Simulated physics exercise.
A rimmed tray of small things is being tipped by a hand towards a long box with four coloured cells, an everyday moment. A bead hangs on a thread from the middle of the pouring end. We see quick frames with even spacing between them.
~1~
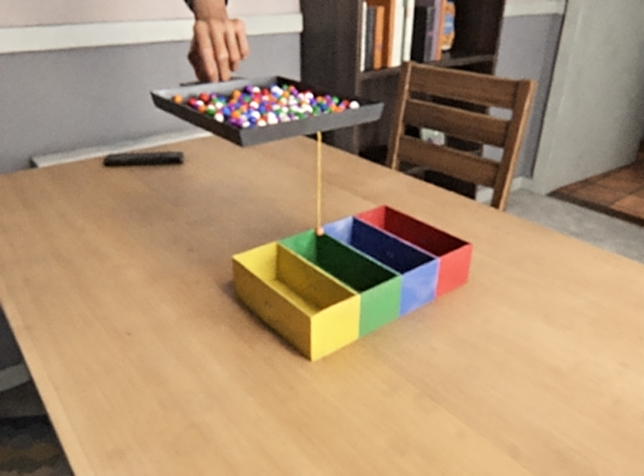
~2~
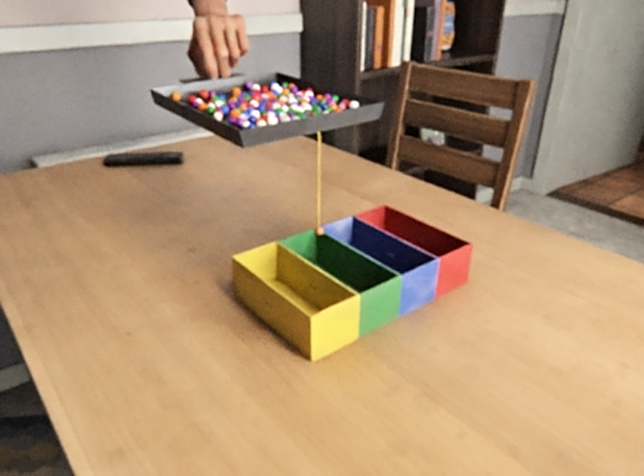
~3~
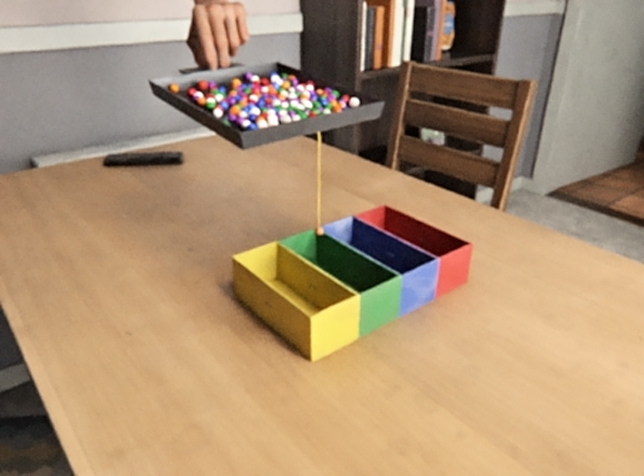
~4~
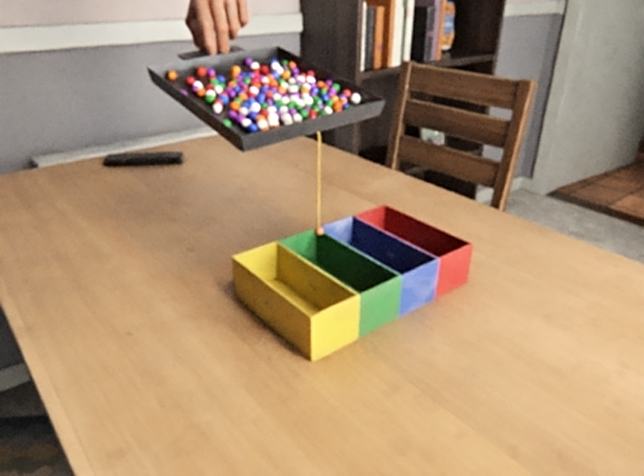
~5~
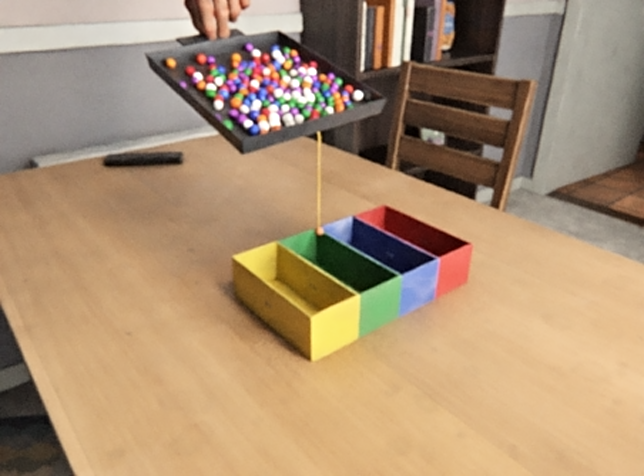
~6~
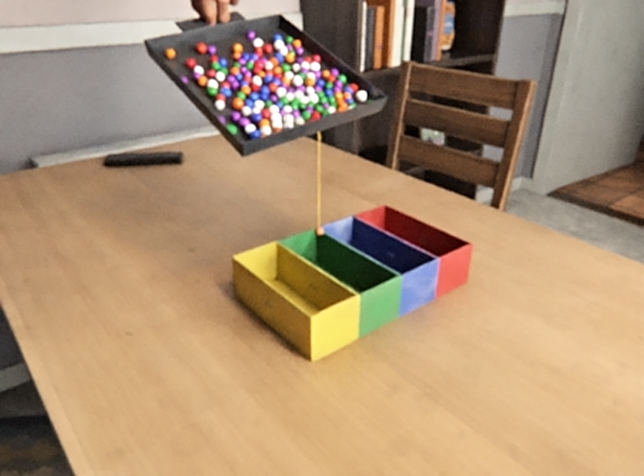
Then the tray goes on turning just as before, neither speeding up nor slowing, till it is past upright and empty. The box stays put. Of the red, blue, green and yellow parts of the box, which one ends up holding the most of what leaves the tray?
The yellow part holds the most.
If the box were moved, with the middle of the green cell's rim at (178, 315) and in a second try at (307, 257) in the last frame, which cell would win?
For the first spot I'd say that red cell, and for the second spot that yellow cell.
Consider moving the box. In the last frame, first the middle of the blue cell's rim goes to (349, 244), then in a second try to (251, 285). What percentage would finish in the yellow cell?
Close to 50 in a hundred, then close to 0 in a hundred.
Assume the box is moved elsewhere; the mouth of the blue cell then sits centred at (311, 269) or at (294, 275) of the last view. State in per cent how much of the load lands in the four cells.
About 90 and 90 per cent.
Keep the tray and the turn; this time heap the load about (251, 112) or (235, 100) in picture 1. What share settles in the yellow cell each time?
First try 40 %, second try 40 %.
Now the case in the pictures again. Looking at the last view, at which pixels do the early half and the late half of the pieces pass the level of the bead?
Roughly (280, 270) first, then roughly (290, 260).
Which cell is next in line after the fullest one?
That's that green cell.
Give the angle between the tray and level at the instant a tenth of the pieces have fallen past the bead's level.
It is at around 85 degrees.
Shortly afterwards, tray tipped steeply; all but a few on the tray; a little falling or outside the box.
Next, tray tipped past a quarter turn; a little on the tray; near a third in the yellow cell; a little in the green cell; only a few in the blue cell; only a few in the red cell; near half falling or outside the box.
Some moments later, tray tipped past a quarter turn; near half in the yellow cell; a little in the green cell; only a few in the blue cell; only a few in the red cell; near a third falling or outside the box.
In the end, tray tipped past a quarter turn; near half in the yellow cell; a little in the green cell; only a few in the blue cell; only a few in the red cell; near a third outside the box.
